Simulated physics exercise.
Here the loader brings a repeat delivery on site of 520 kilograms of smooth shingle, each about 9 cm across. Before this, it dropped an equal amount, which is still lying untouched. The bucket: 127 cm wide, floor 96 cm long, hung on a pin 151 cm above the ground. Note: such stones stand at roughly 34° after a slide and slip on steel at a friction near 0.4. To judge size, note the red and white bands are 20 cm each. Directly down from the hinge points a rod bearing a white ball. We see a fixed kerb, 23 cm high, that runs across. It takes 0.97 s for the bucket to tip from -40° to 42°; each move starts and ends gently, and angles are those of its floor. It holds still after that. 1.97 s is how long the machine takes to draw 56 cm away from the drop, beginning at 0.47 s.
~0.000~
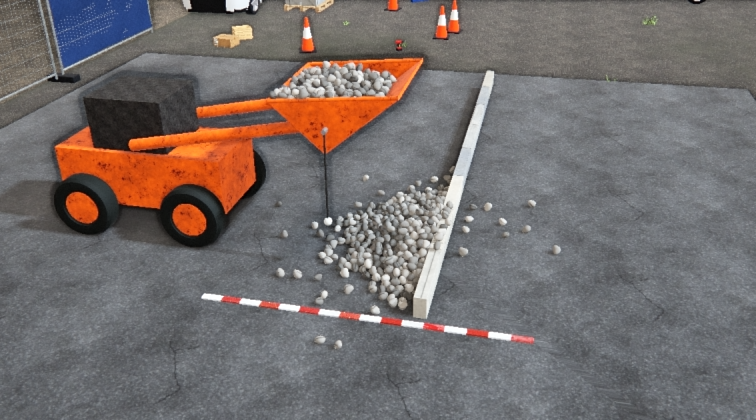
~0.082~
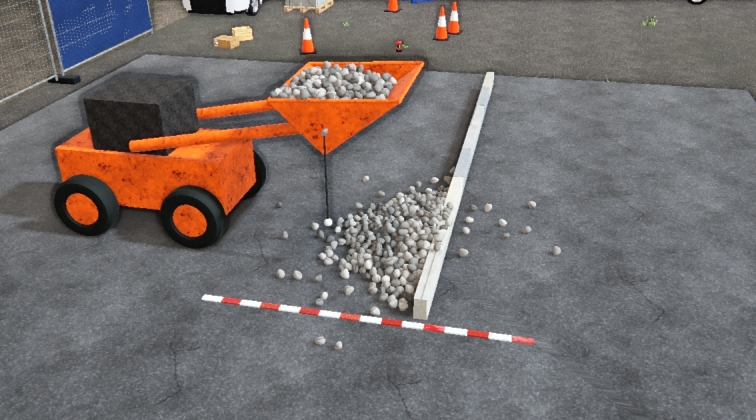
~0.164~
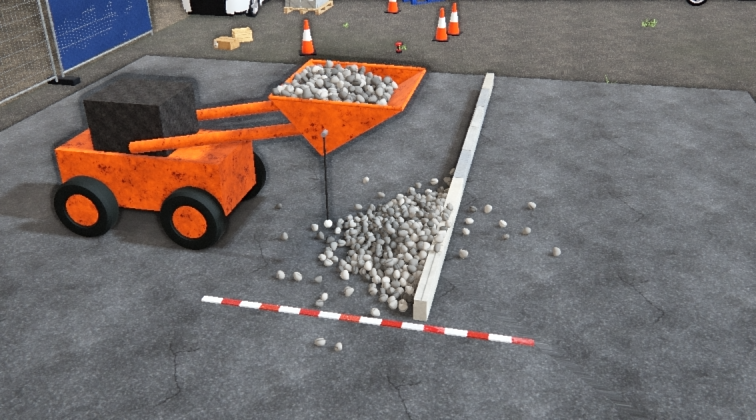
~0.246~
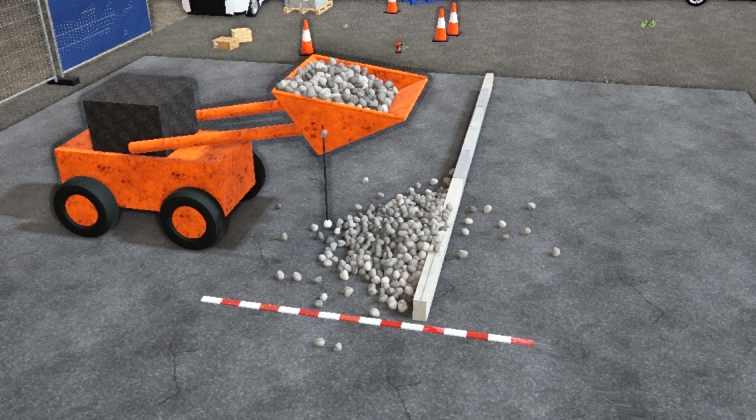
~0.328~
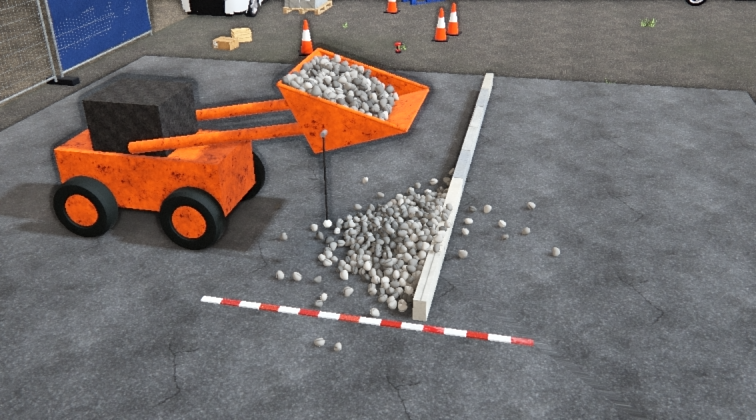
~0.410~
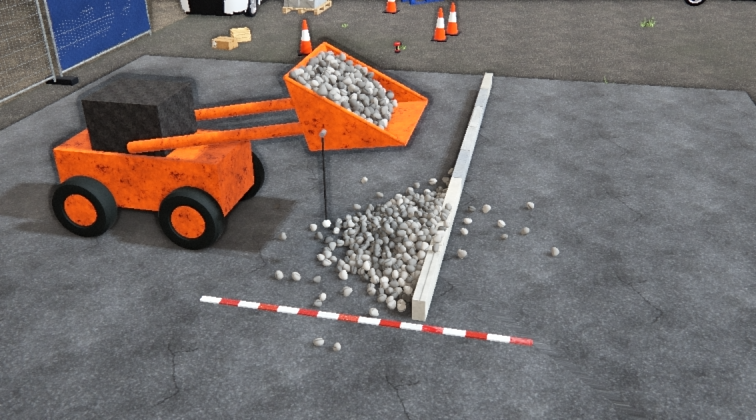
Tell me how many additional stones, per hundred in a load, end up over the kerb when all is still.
Some 17 in every hundred.
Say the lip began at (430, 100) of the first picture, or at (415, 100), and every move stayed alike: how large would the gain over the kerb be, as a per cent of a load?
First place about 50 %, second about 35 %.
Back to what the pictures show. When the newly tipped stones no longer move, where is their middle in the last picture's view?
(405, 228).
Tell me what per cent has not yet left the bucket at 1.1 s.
Roughly 50 per cent remains inside.
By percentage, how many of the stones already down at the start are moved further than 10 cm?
Around 30 in a hundred.
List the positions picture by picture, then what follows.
In the first frame, lip at (399, 98), floor tilted -40°, highest stones at (337, 73). The earlier load is highest near (427, 222), 31 cm above ground level, 98 % on this side of the kerb, 2 % over the kerb.
In the second frame, lip at (400, 102), floor tilted -38°, highest stones at (330, 73); the stones move at 0.2 m/s on average.
In the third frame, lip at (402, 109), floor tilted -34°, highest stones at (321, 73); the stones move at 0.3 m/s on average.
In the fourth frame, the bucket is at -27°, its lip at (405, 119); the top of the load is at (317, 68); the stones move at 0.4 m/s on average.
In the fifth frame, lip at (406, 131), floor tilted -18°, highest stones at (319, 64); the stones move at 0.5 m/s on average.
In the sixth frame, lip at (406, 144), floor tilted -8°, highest stones at (324, 59); the stones move at 0.6 m/s on average.
After 0.7 s the floor is at 29°; in per cent of one load, 100 in the bucket, 98 on this side of the kerb, 2 over the kerb; the foremost stones are at (504, 227).
After 1.1 s the floor is at 42°; in per cent of one load, 48 in the bucket, 150 on this side of the kerb, 2 over the kerb; the foremost stones are at (504, 227).
After 2.9 s the floor is at 42°; in per cent of one load, 0 in the bucket, 181 on this side of the kerb, 19 over the kerb; the foremost stones are at (627, 267).
After 5.7 s the floor is at 42°; in per cent of one load, 0 in the bucket, 181 on this side of the kerb, 19 over the kerb; the foremost stones are at (627, 267). Net gain over the kerb, 17.
